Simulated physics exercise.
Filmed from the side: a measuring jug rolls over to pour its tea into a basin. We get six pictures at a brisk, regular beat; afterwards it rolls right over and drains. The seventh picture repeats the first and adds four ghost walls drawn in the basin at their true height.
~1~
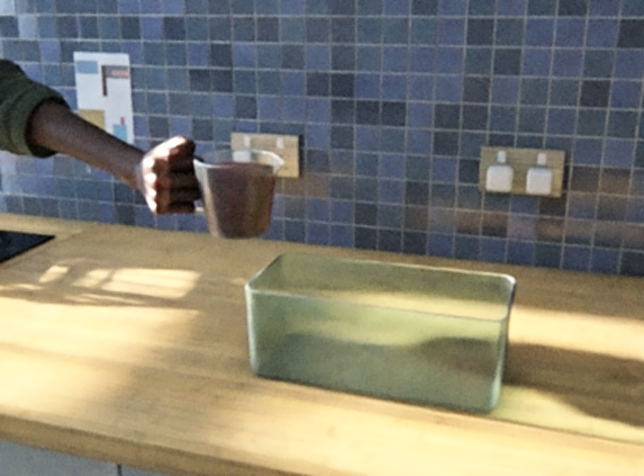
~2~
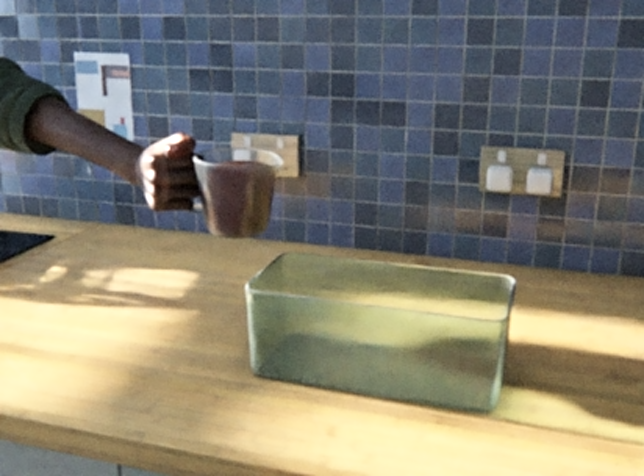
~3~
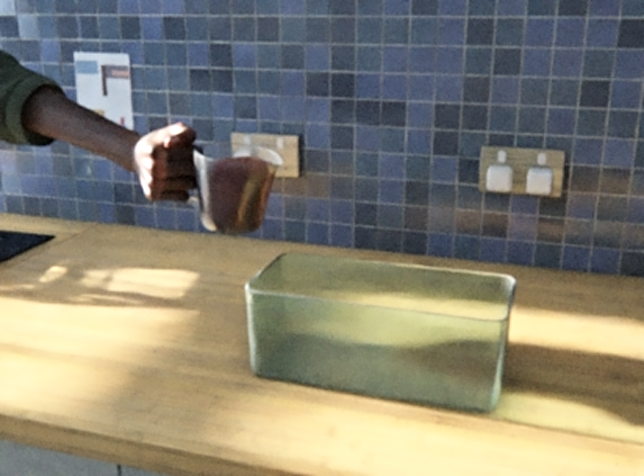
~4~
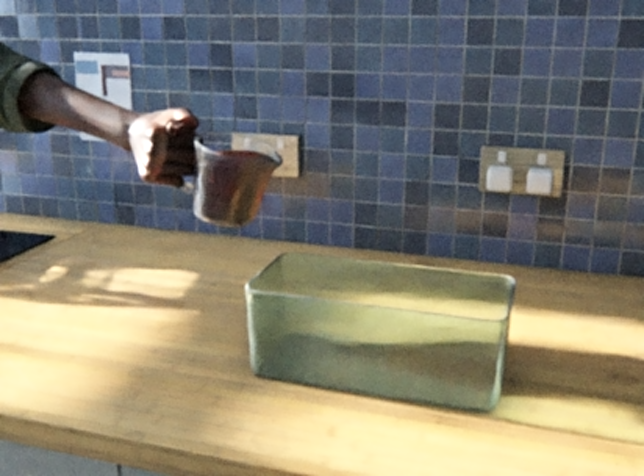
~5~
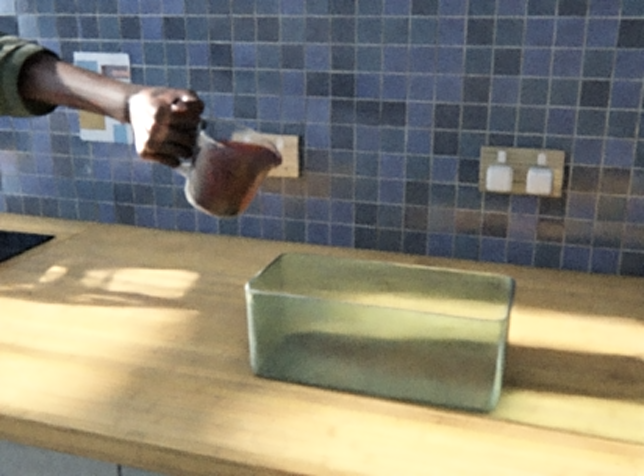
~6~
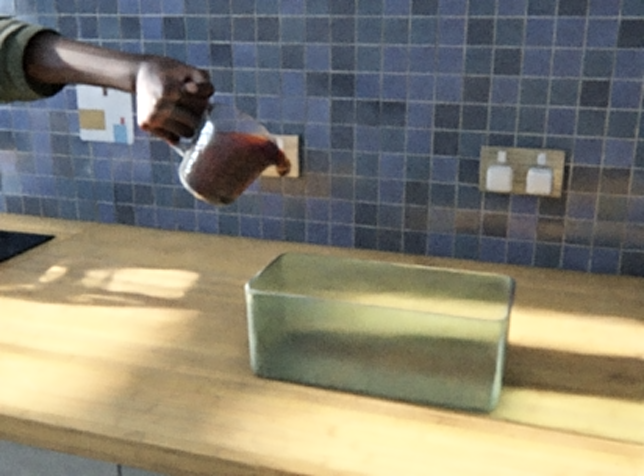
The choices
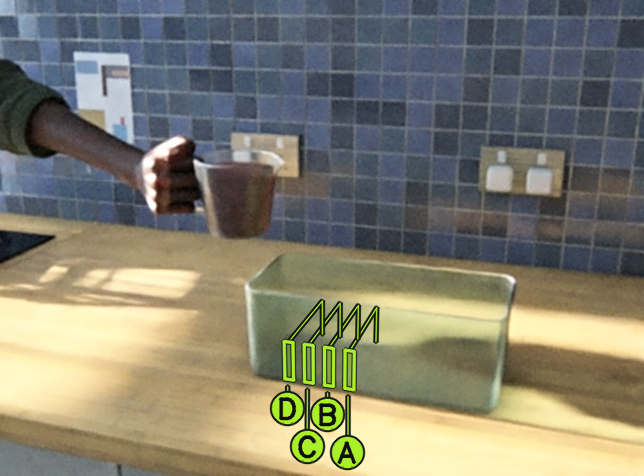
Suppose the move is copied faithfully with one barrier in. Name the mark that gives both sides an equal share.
I would pick position A.
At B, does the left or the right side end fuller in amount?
The right side.
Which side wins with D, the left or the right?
The right side.
In lime, A at (347, 396); B at (327, 392); C at (307, 389); D at (287, 386).
If A is chosen, about 50 % ends left of the wall and 48 % right of it.
If B is chosen, about 12 % ends left of the wall and 87 % right of it.
If C is chosen, about 5 % ends left of the wall and 93 % right of it.
If D is chosen, about 3 % ends left of the wall and 95 % right of it.
